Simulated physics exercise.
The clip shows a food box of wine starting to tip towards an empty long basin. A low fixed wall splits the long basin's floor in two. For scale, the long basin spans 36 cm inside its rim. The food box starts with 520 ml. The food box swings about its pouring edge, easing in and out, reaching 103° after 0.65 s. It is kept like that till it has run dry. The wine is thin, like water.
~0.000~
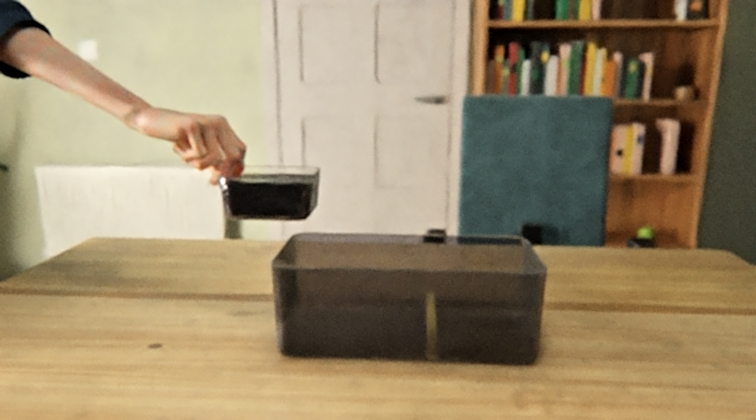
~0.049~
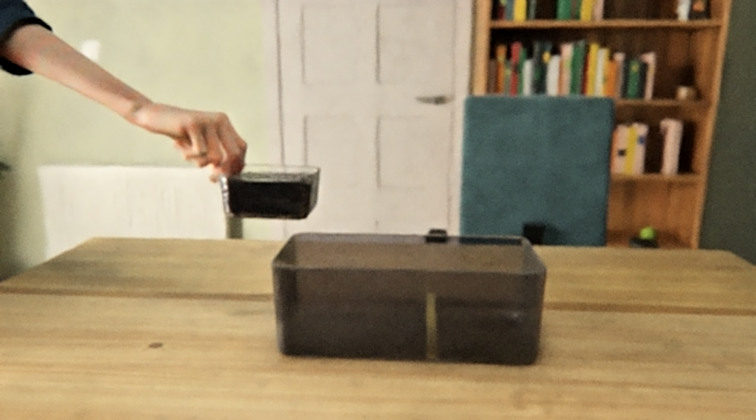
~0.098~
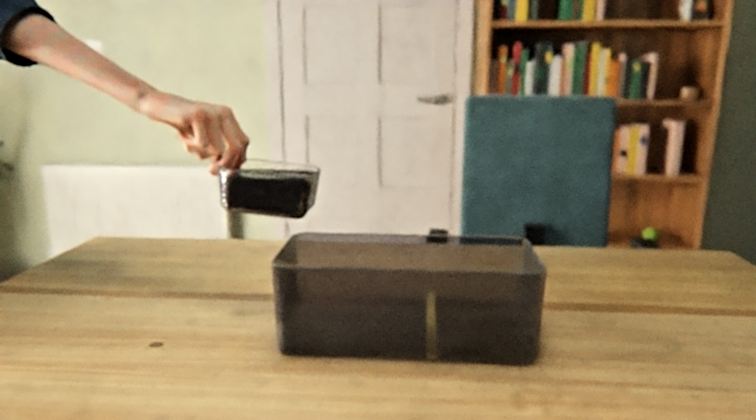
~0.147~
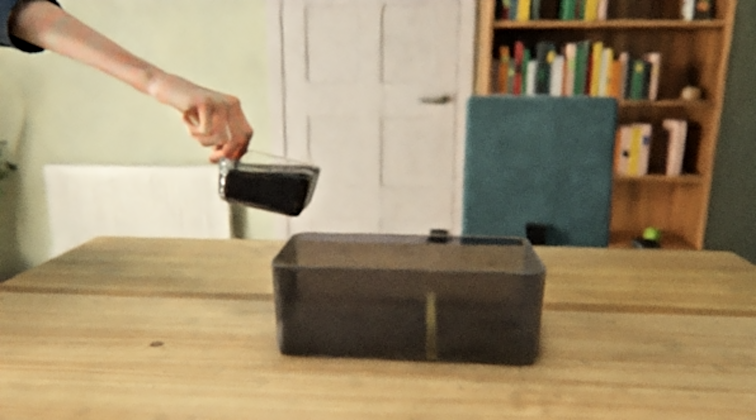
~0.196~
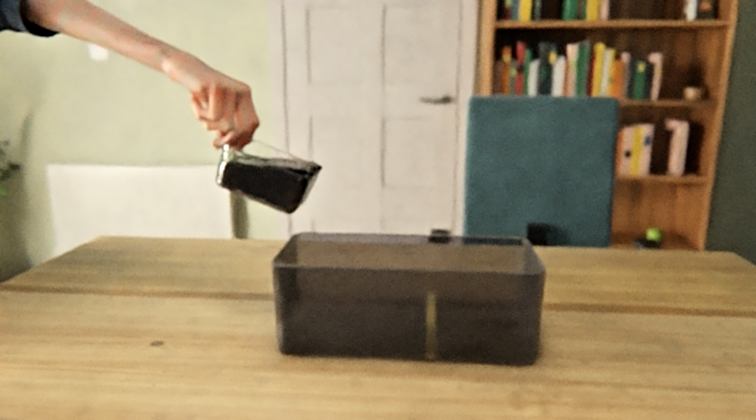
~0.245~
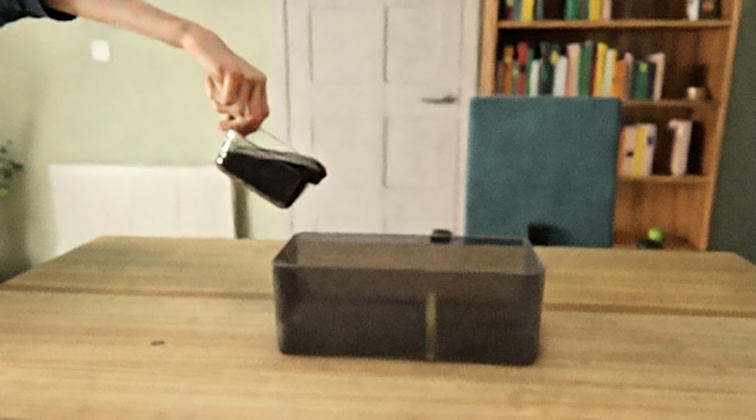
In a room with pale green walls, a white door and a bookcase at the right, the view looks level across a wooden table from a steady camera. A long, dark grey translucent basin sits on the table before a teal chair, while a hand from the left holds a small clear box of dark liquid above its left end. The hand rises and turns, tilting the box steadily down to the right until the liquid reaches its lip and begins to slip over.
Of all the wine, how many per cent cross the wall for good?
Roughly 12 per cent is past the wall.
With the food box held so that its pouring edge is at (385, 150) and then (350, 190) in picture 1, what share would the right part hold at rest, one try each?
In turn about 75 and 45 per cent.
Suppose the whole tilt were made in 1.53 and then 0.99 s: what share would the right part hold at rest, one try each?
First 10, then 15 per cent.
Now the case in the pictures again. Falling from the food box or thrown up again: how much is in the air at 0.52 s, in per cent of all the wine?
About 56 per cent.
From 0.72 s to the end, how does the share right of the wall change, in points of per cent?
The share moves up, by some 7 per cent.
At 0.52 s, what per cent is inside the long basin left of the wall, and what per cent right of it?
Left about 22, right about 0.
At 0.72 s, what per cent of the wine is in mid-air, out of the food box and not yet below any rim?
Some 7 per cent.
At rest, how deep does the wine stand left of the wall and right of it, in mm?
Left about 14 mm, right about 2 mm.
After 0.52 s the tilt is 93° and 22 per cent is still to pour, 22 is left of the wall and 0 right of it.
After 0.72 s the tilt is 103° and 1 per cent is still to pour, 87 is left of the wall and 5 right of it.
After 0.92 s the tilt is 103° and 0 per cent is still to pour, 86 is left of the wall and 11 right of it.
After 1.15 s the tilt is 103° and 0 per cent is still to pour, 86 is left of the wall and 11 right of it.
In the end 86 per cent lies left of the wall, 12 right of it and 2 outside.
